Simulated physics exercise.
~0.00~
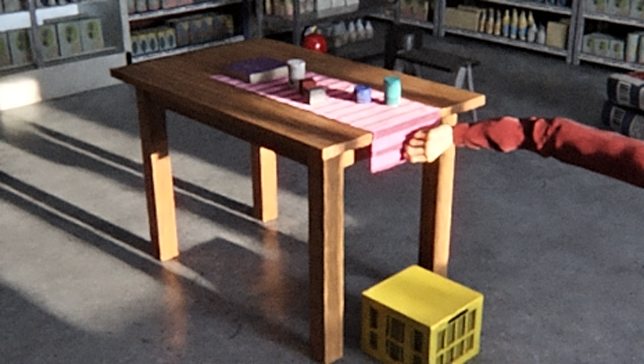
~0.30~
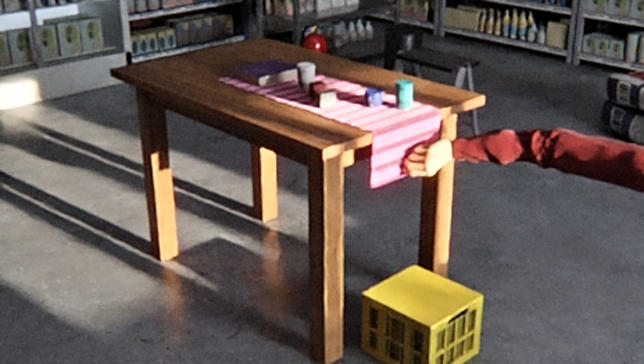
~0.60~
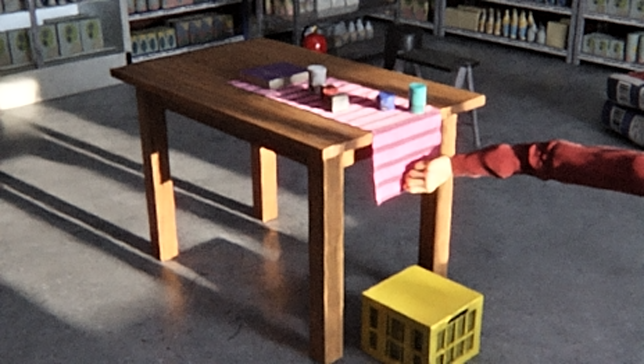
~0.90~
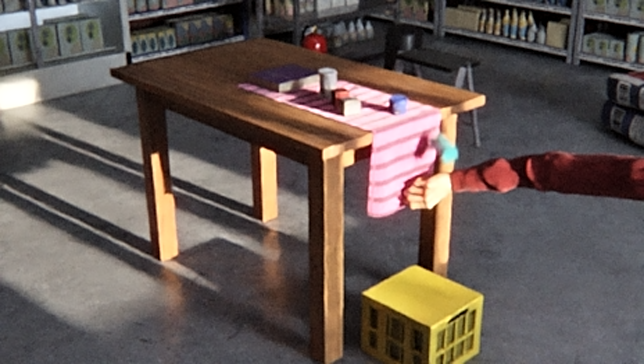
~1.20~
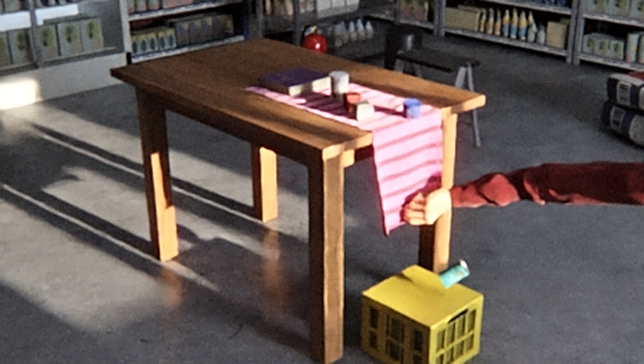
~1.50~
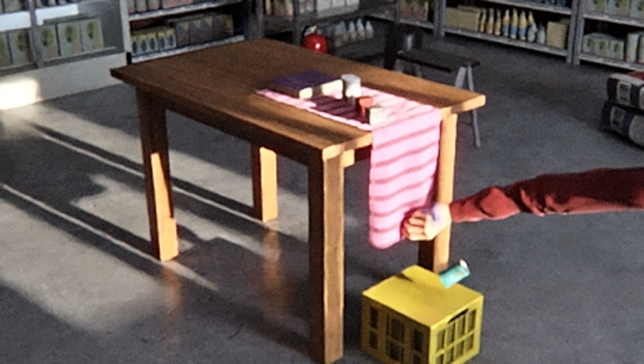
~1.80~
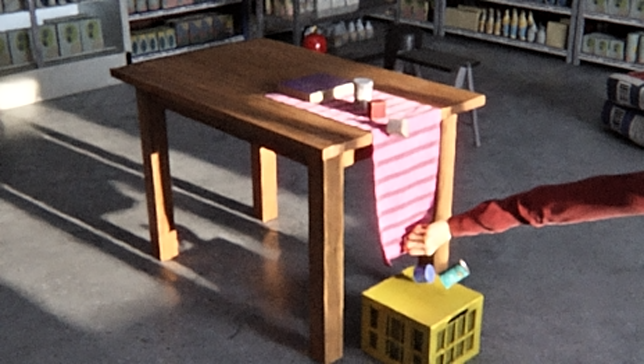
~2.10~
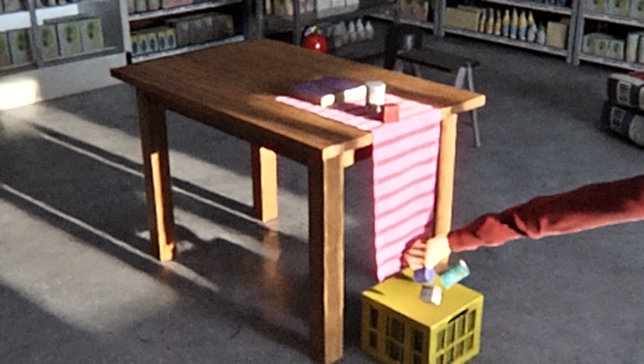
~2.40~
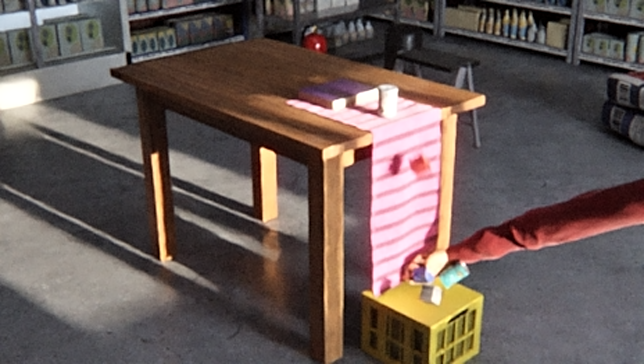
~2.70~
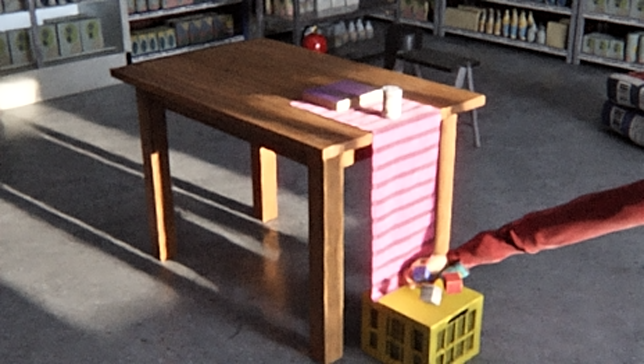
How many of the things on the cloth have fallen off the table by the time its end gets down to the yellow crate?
Four of them have fallen, which are the turquoise can, the blue pot, the grey cube and the red cube.
A pink striped cloth slid over the table's edge as a red-sleeved hand drew it down, dropping a turquoise can, a blue pot, a grey cube and a red cube onto the yellow crate, while the white can and book stayed up.
